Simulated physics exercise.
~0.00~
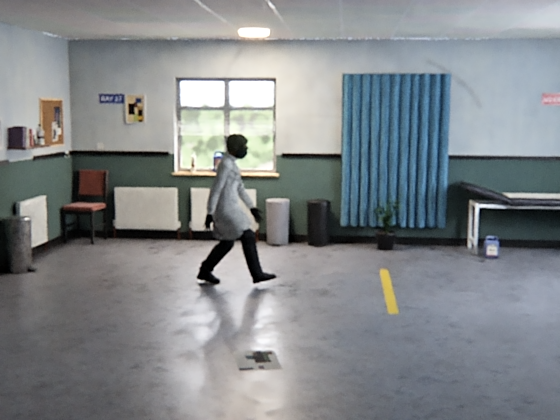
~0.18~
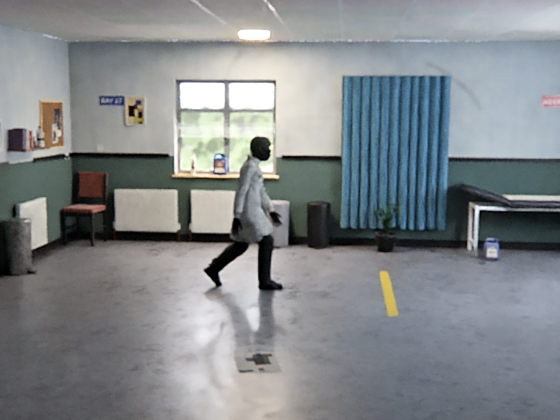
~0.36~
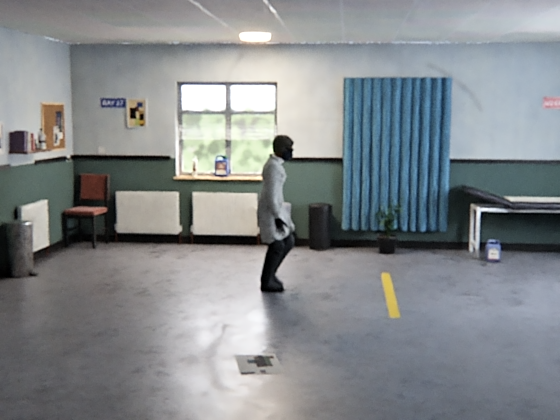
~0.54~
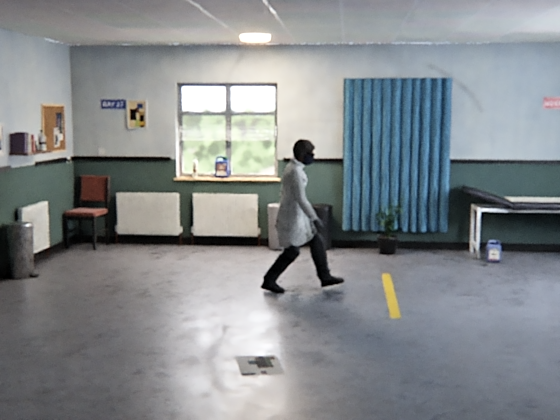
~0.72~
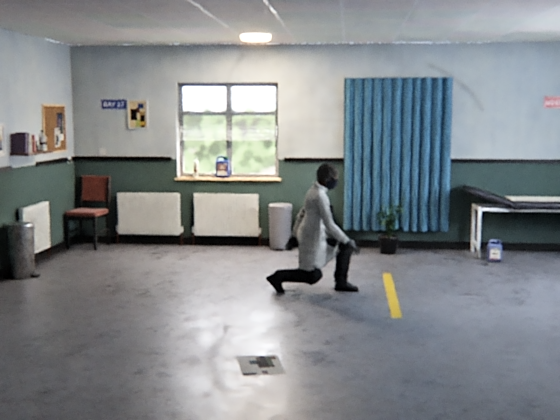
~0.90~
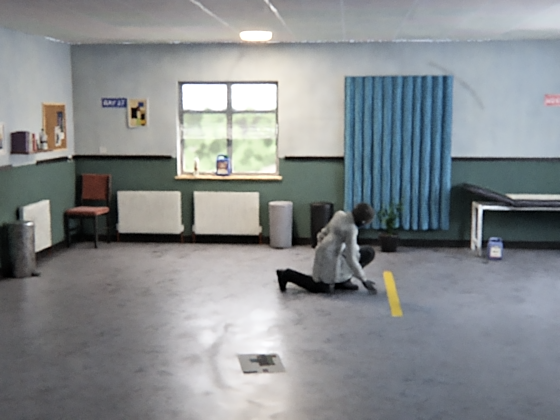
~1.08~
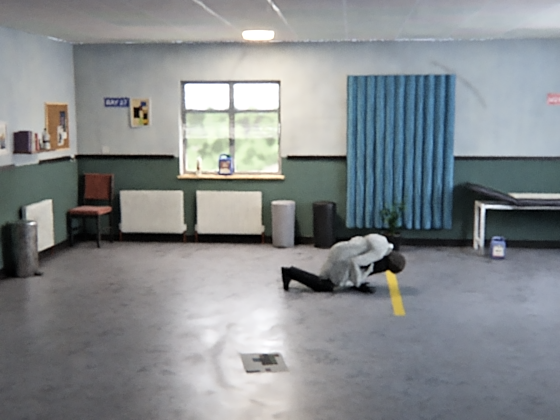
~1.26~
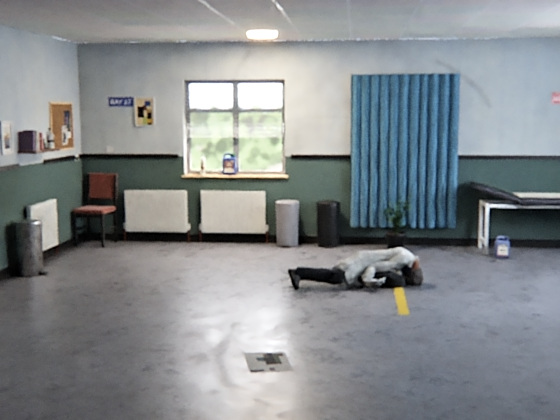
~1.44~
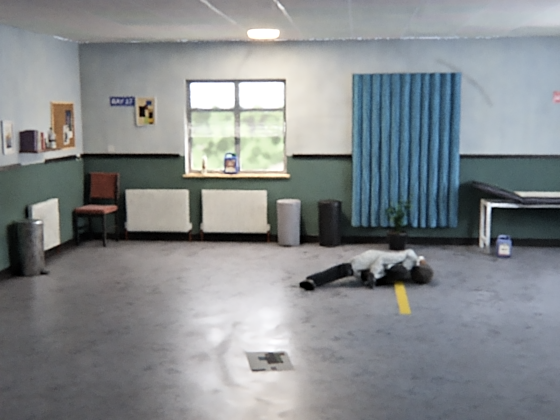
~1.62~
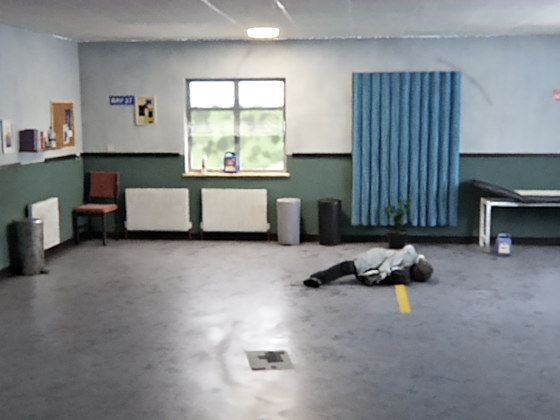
A person in a pale coat walked right across a grey-floored room towards a strip of yellow tape, sank to one knee, then pitched forward and ended lying face down and still, head beyond the tape and hips short of it.
